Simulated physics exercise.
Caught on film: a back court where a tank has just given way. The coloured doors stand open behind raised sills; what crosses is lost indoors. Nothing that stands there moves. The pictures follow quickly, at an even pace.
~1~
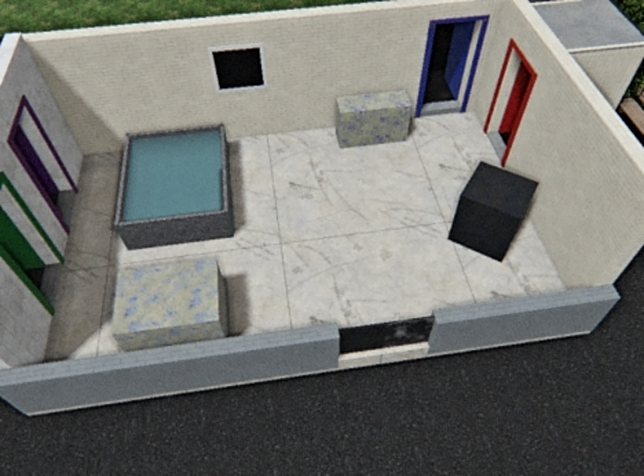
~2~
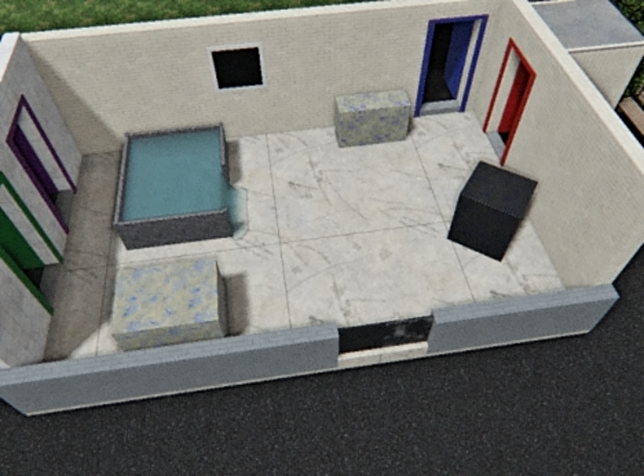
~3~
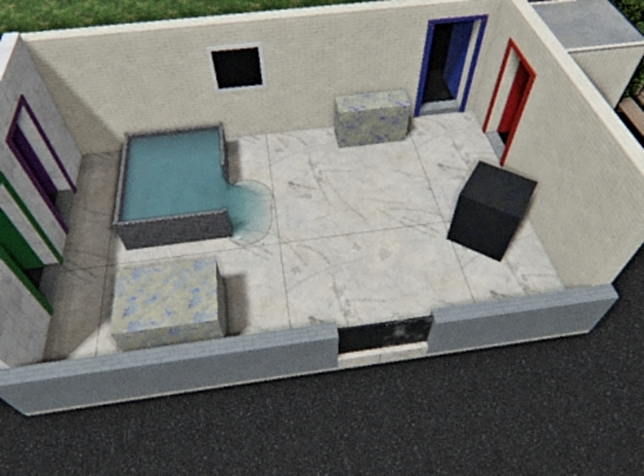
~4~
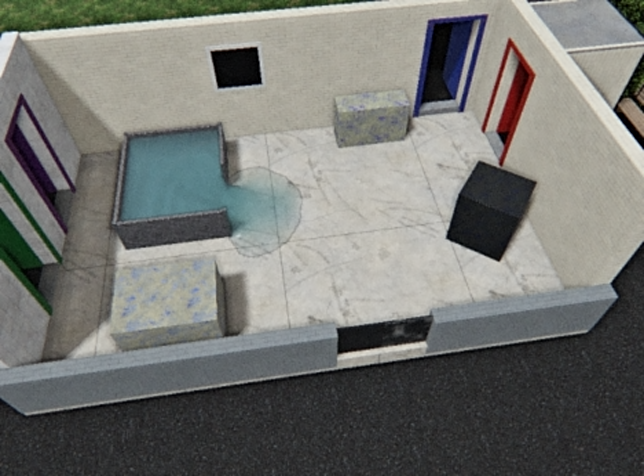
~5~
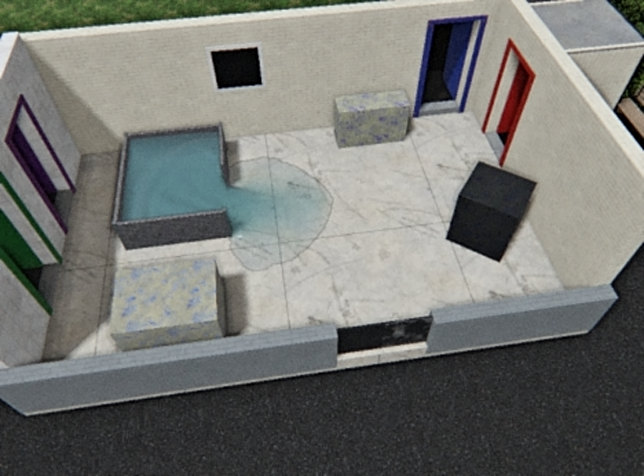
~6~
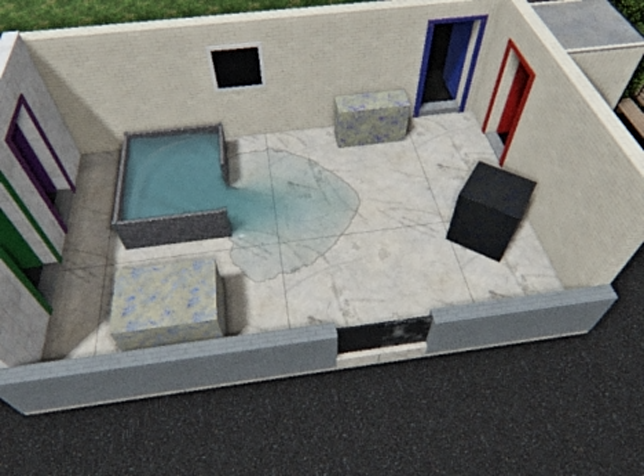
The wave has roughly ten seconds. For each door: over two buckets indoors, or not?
The purple door stays under that; the red door takes more than that; the blue door stays under that; the green door stays under that.
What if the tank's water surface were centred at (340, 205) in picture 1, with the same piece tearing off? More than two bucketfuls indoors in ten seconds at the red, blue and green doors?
The red one lets more in; the blue one floods; the green one lets less in.
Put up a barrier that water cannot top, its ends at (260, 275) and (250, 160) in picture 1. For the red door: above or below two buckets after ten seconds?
My reading: The red one is under.
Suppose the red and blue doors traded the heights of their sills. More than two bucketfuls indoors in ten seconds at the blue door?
The blue door floods.
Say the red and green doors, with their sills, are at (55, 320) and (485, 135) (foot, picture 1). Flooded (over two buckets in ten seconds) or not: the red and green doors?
Then: The red door takes less, the green door passes that mark.
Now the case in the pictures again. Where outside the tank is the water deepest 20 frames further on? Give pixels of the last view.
At about (572, 311).
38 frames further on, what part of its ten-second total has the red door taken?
Roughly 75 per cent.
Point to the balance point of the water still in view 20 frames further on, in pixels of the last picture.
Around (315, 209).
A moment on, water covers 35 % of the floor; the purple door not reached, the red door not reached, the blue door not reached, the green door not reached.
Next, water covers 55 % of the floor; the purple door not reached, the red door wet at the sill, nothing in, the blue door not reached, the green door not reached.
Then, water covers 65 % of the floor; the purple door not reached, the red door over two buckets in, the blue door wet at the sill, nothing in, the green door not reached.
Later, water covers 70 % of the floor; the purple door not reached, the red door far over two buckets in, the blue door wet at the sill, nothing in, the green door not reached.
In the end, water covers 80 % of the floor; the purple door not reached, the red door far over two buckets in, the blue door wet at the sill, nothing in, the green door not reached.
